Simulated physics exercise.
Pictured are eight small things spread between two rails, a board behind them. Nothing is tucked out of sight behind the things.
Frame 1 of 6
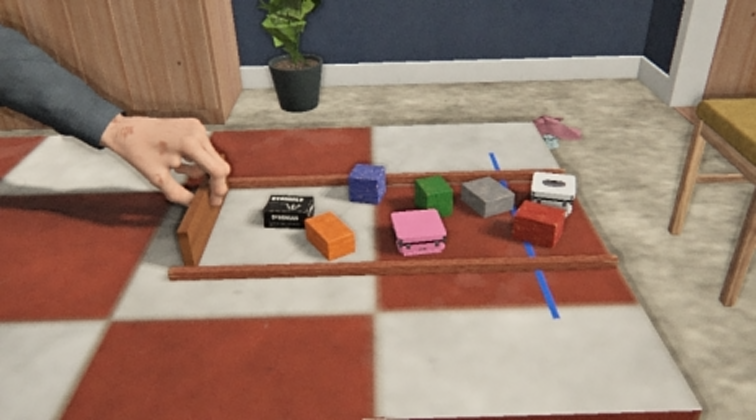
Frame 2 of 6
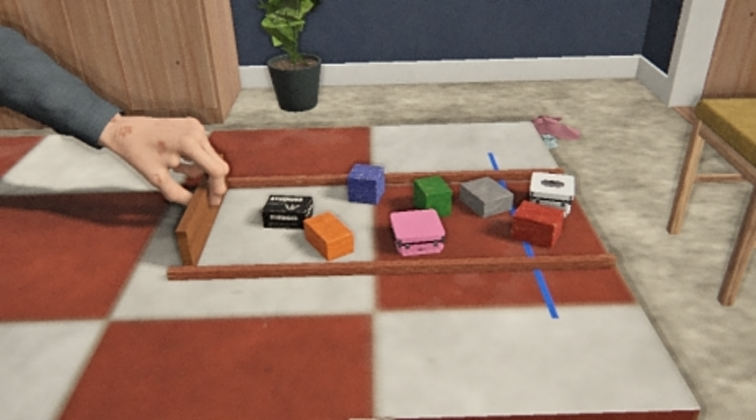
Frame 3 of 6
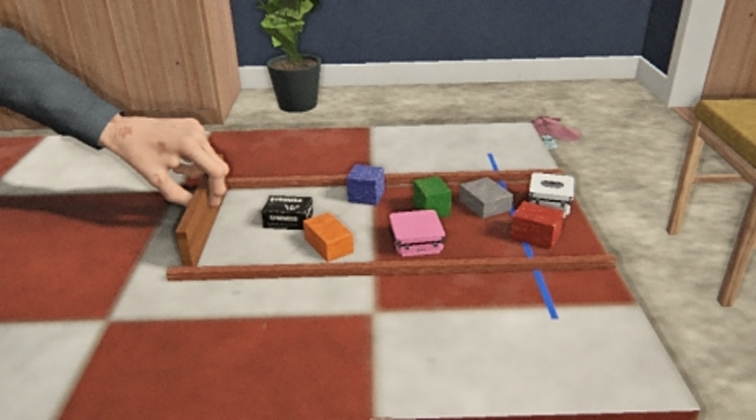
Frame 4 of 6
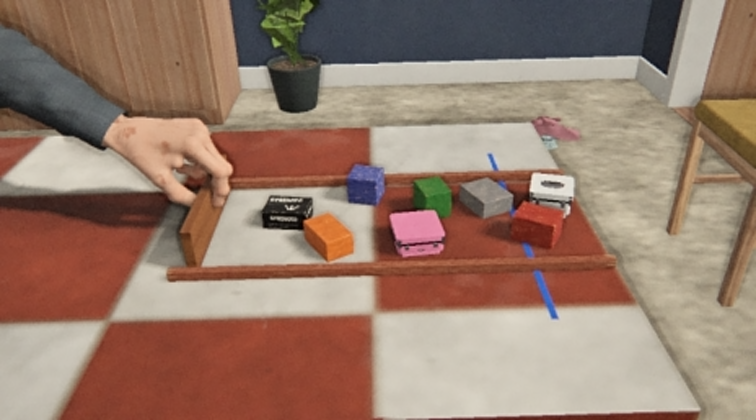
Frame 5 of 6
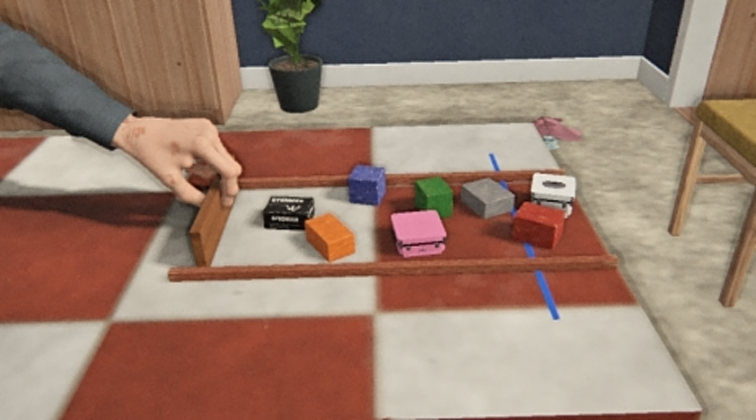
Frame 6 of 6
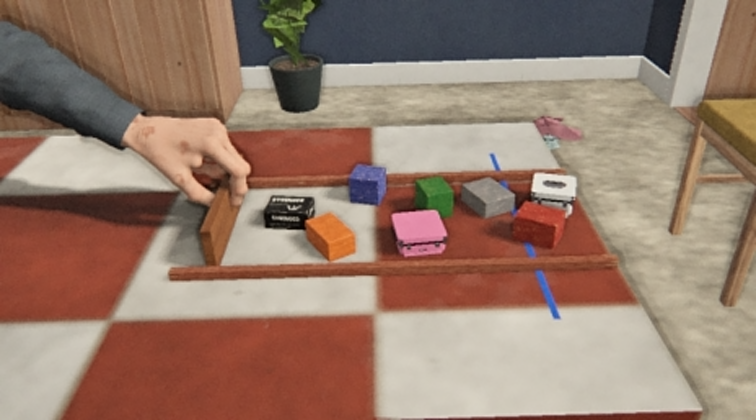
On a red and white checkered surface, eight small blocks and cases sit scattered between two wooden rails, with a hand holding an upright board at the left end. The board stays nearly still at first, then the hand slides it slightly right toward the objects, which stay in place.
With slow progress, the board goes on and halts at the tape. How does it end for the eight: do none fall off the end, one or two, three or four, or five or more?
It ends with three or four off the end.
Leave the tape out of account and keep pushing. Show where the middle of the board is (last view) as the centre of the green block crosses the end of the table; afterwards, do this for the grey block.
Near (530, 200) and (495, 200).
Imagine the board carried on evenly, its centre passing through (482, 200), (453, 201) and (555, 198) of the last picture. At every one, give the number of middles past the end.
First 1, next 0, last 5.
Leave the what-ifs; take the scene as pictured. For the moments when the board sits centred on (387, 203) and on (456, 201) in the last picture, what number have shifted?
The first number is 5, the next one 8.
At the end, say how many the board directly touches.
That would be 3 of them.
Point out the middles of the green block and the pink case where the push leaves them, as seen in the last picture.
Around (573, 195), then around (579, 230).
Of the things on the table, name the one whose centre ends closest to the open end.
The green block winds up nearest.
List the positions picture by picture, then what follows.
In the first picture, white case (552, 194); red block (539, 225); grey block (487, 197); board (206, 208); tape (517, 218).
In the second picture, red block (537, 224); board (205, 207).
In the third picture, grey block (485, 198); orange block (328, 237).
In the fourth picture, white case (551, 195); pink case (417, 234).
In the fifth picture, red block (539, 225); green block (433, 198).
In the sixth picture, white case (553, 195); red block (539, 225); grey block (487, 198); board (227, 208); tape (518, 219).
Soon after, none off yet; white case at rest near (553, 195); red block at rest near (539, 225); grey block at rest near (487, 198).
After that, none off yet; white case displaced about its own width near (589, 193); red block displaced about its own width near (572, 222); grey block displaced about its own width near (551, 197).
In the end, the number that fall off is three or four; gone, grey block, red block and white case.
